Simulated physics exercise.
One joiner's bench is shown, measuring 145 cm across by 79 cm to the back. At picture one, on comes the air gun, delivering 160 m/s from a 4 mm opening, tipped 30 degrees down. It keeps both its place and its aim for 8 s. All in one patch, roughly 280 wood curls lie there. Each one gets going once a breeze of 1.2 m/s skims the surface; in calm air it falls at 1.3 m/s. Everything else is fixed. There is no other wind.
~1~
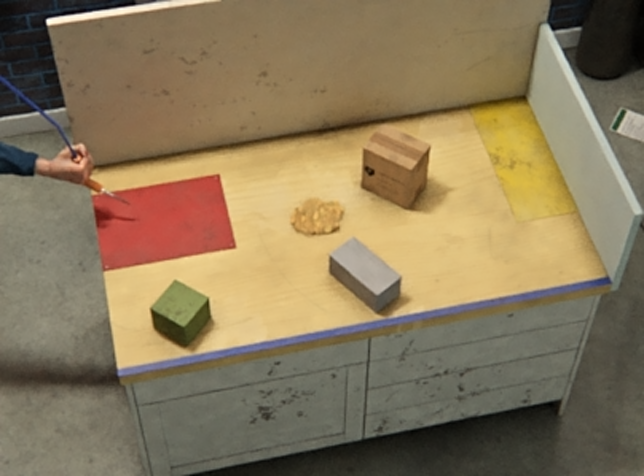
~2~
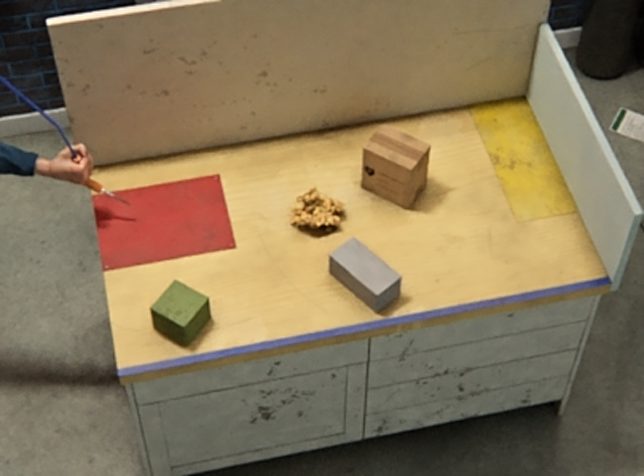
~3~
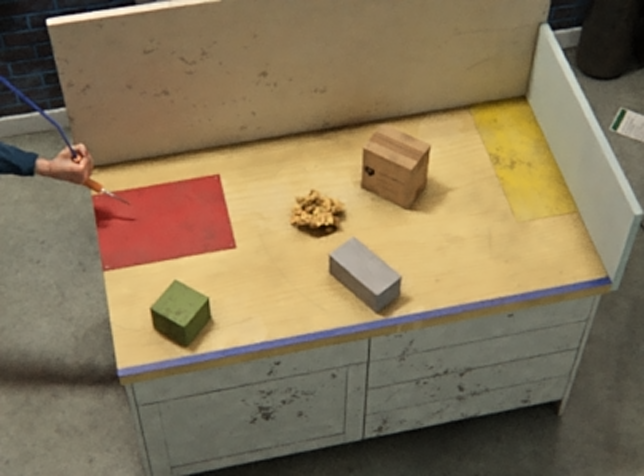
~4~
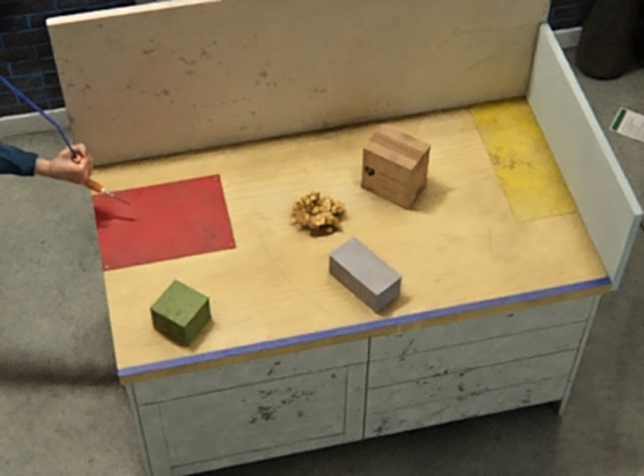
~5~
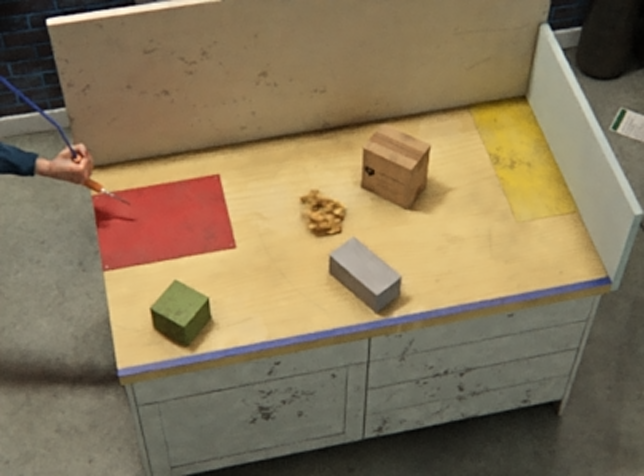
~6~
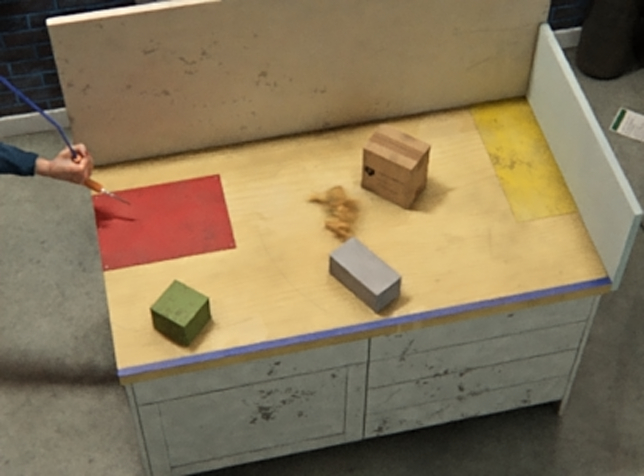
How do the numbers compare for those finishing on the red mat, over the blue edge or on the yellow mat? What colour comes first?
The biggest group is at yellow.
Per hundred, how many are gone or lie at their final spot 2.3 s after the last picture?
The share is about 50 %.
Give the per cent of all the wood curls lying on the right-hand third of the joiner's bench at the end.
Roughly 70 %.
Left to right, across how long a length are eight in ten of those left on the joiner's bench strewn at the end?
Around 30 centimetres from left to right.
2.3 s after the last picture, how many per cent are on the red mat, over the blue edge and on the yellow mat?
I'd say around 0 per cent at red, 20 per cent at blue, 40 per cent at yellow.
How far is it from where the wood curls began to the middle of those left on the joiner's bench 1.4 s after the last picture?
Roughly 75 cm.
Then, 1.4 s after the last picture the count stands so, 16 % are over the blue edge, 0 % on the red mat and 38 % on the yellow mat; the middle of those still in play is near (562, 192).
Then, 2.3 s after the last picture the count stands so, 19 % are over the blue edge, 0 % on the red mat and 40 % on the yellow mat; the middle of those still in play is near (563, 178).
Then, 4.2 s after the last picture the count stands so, 21 % are over the blue edge, 0 % on the red mat and 43 % on the yellow mat; the middle of those still in play is near (554, 164).
Then, 7.8 s after the last picture, at the end, 22 % are over the blue edge, 0 % on the red mat and 43 % on the yellow mat; the middle of those still in play is near (557, 164).
